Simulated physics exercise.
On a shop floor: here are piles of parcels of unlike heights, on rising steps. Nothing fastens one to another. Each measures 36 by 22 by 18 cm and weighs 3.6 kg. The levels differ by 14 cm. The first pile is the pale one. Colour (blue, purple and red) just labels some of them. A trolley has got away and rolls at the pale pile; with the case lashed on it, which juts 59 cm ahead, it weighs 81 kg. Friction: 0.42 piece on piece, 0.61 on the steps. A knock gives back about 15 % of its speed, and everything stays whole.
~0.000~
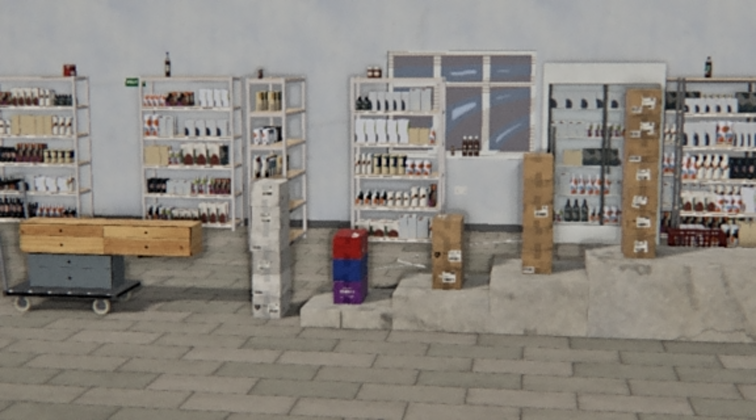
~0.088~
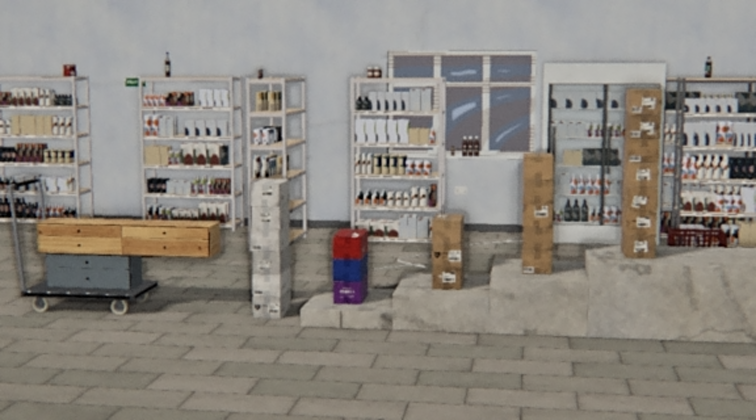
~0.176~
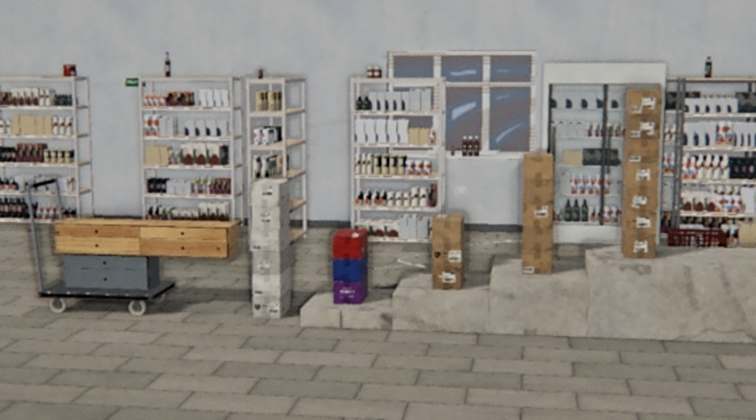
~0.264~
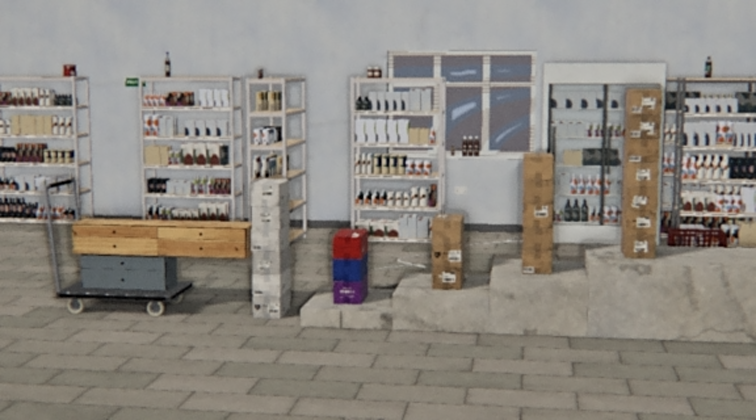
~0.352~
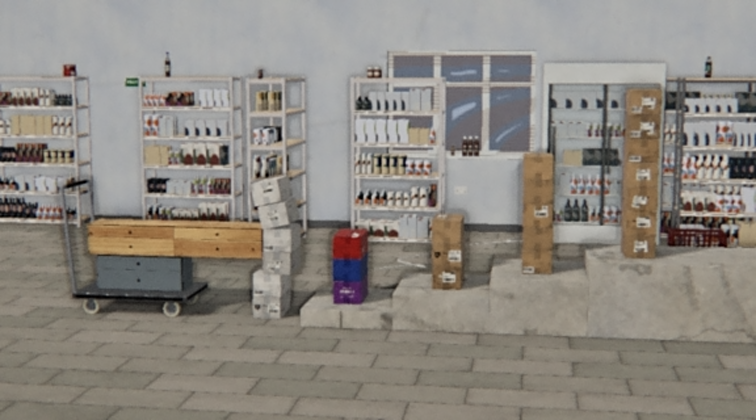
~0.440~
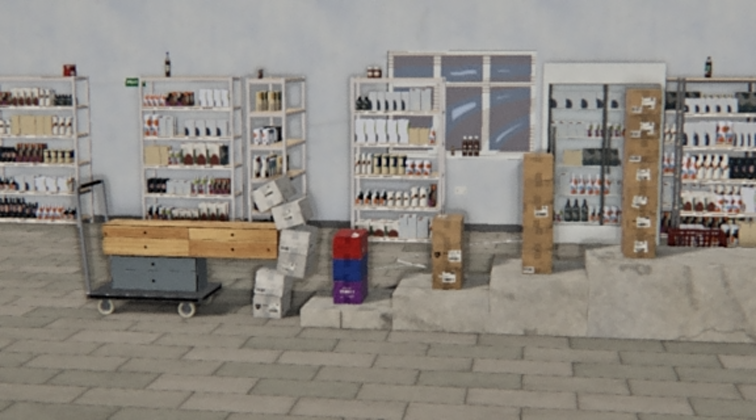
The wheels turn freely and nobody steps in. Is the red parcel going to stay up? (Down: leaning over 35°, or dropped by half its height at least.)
That parcel drops.
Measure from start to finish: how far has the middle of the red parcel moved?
About 50 cm.
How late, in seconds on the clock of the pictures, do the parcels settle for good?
Near 3.0 s.
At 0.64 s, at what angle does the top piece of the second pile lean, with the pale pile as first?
Roughly 0° from upright.
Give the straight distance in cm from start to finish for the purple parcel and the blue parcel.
Moved: Purple 0, blue 30.
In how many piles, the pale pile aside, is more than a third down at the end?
1 in all.
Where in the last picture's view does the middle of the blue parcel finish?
Around (385, 289).
After 0.64 s, 4 of the pale pile down; none of the 18 other parcels down, 2 disturbed; red parcel shifted 8 cm; blue parcel shifted 55 mm.
After 0.98 s, 4 of the pale pile down; 1 of the 18 other parcels down; red parcel leaning 29°, 13 cm lower; blue parcel leaning 23°, 6 cm lower.
At rest (3.1 s), 4 of the pale pile down; 2 of the 18 other parcels down; red parcel leaning 12°, 19 cm lower; purple parcel unmoved; blue parcel 18 cm lower. As the last picture would show them, middles, red parcel near (410, 270), purple parcel near (353, 288).
